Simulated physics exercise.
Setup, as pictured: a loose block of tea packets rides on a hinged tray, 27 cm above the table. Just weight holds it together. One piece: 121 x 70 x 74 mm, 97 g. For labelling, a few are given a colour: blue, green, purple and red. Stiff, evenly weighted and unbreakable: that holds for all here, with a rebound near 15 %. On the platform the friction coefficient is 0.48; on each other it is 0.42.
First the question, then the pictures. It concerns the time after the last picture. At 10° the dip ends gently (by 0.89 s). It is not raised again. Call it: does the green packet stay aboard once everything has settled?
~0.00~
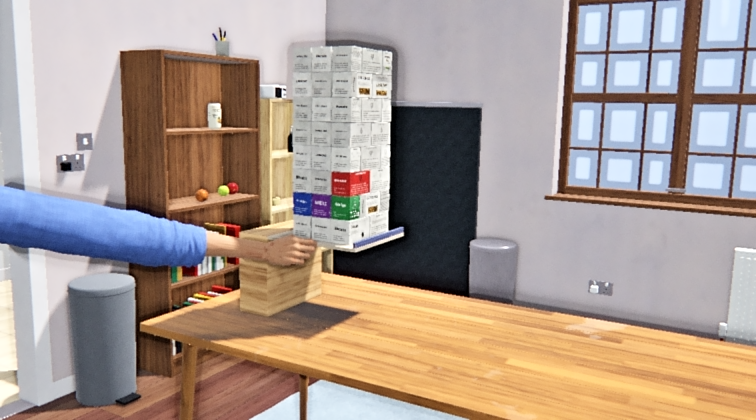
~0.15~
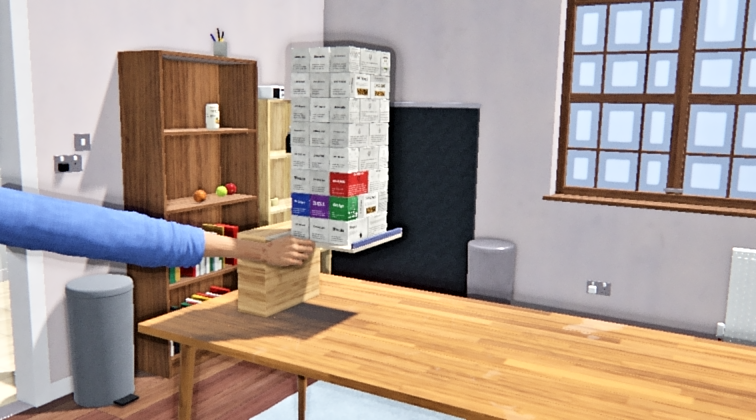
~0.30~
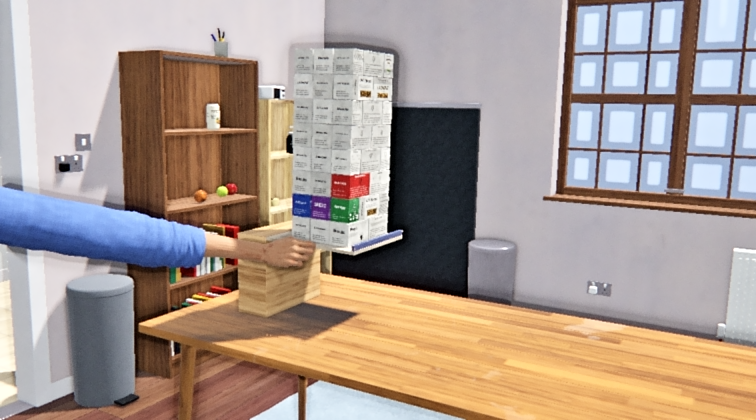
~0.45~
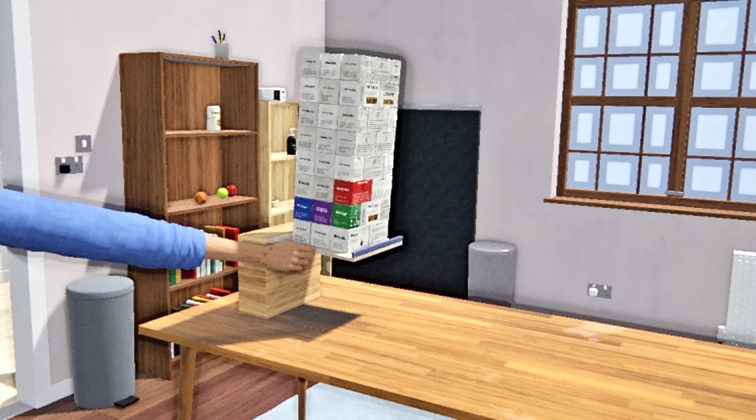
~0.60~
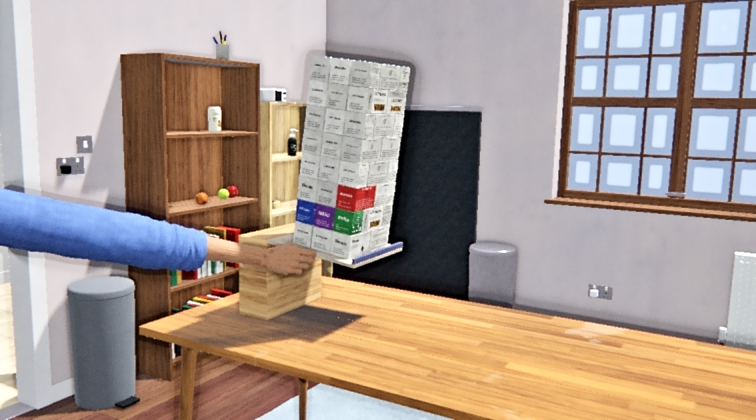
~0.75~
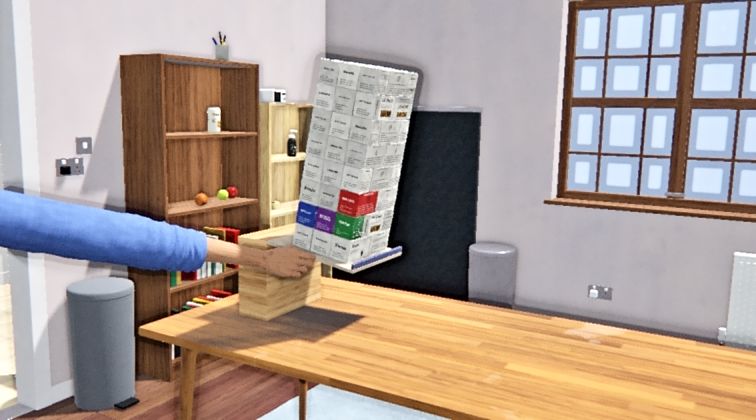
Once settled, the green packet is down.
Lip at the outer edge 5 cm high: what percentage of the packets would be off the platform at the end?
You'd get 80 in a hundred.
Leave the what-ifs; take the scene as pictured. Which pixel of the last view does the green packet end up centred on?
About (403, 332) in the last picture.
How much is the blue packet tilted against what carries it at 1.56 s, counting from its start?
Near 25 degrees from how it began.
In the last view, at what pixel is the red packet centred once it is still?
Near (434, 335).
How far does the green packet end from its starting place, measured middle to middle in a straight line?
Straight-line shift: Approx. 41 cm.
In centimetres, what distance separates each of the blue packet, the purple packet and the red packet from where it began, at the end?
Net displacement: Blue = 8 cm, purple = 12 cm, red = 52 cm.
After 1.16 s, slope 10°; 26 of the 60 packets off the platform; green packet leaning 26°; purple packet leaning 26°.
After 1.56 s, slope 10°; 46 of the 60 packets off the platform; green packet on its side; red packet on its side.
By the end (2.4 s), slope 10°; 46 of the 60 packets off the platform; green packet on its side; red packet on its side; purple packet leaning 57°. As the last picture would show them, middles, green packet near (403, 332), red packet near (434, 335).
